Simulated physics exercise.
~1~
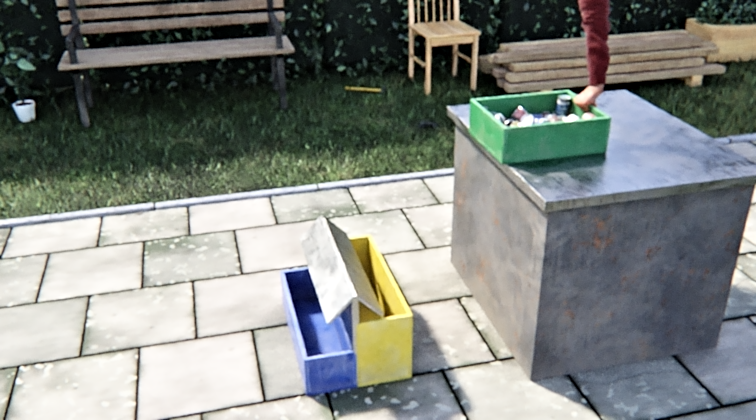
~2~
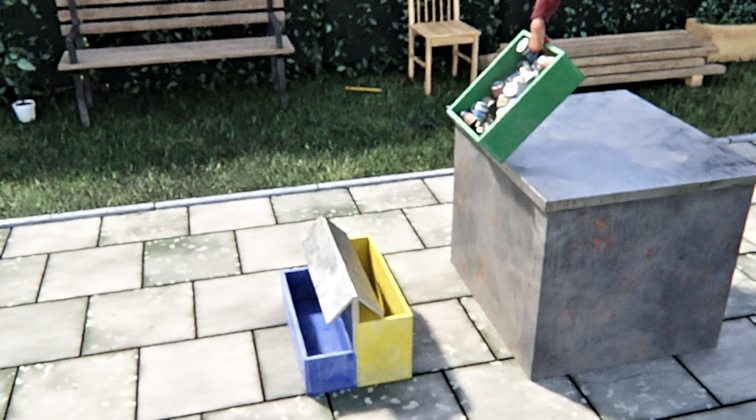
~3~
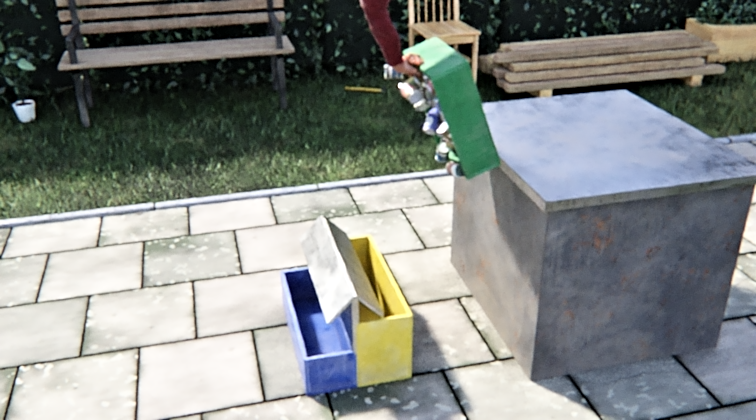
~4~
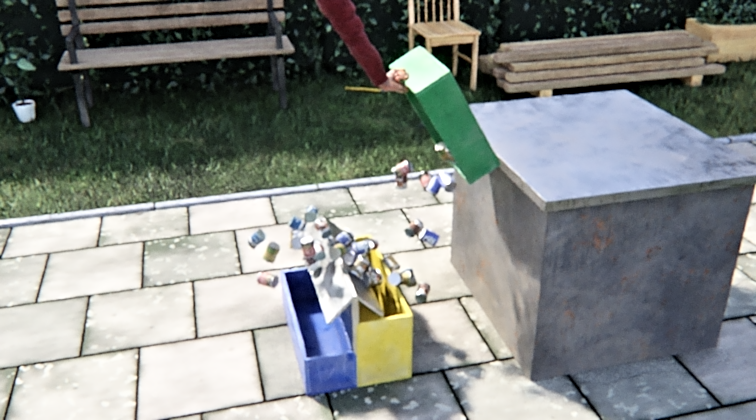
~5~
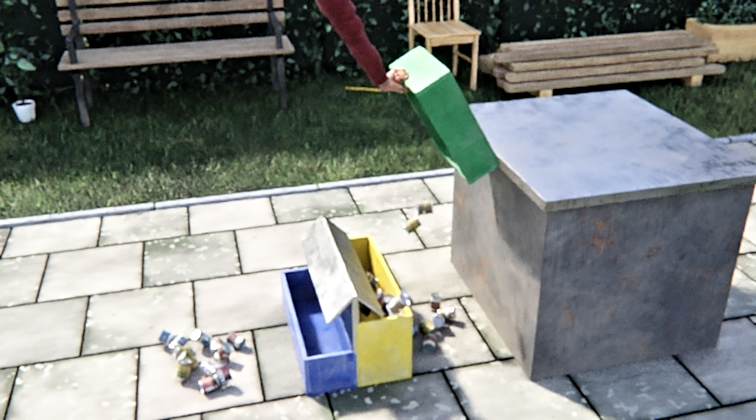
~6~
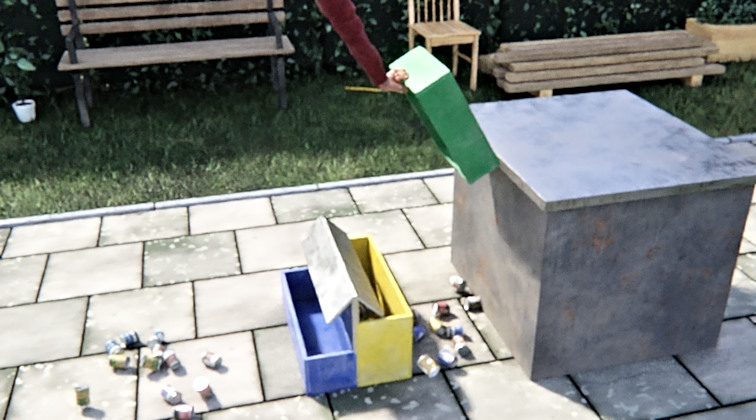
On a paved patio, a hand lifted a green box of small tins off a metal block and tipped it steeply, spilling them over a peaked divider between yellow and blue boxes, leaving many scattered on the paving at both sides.
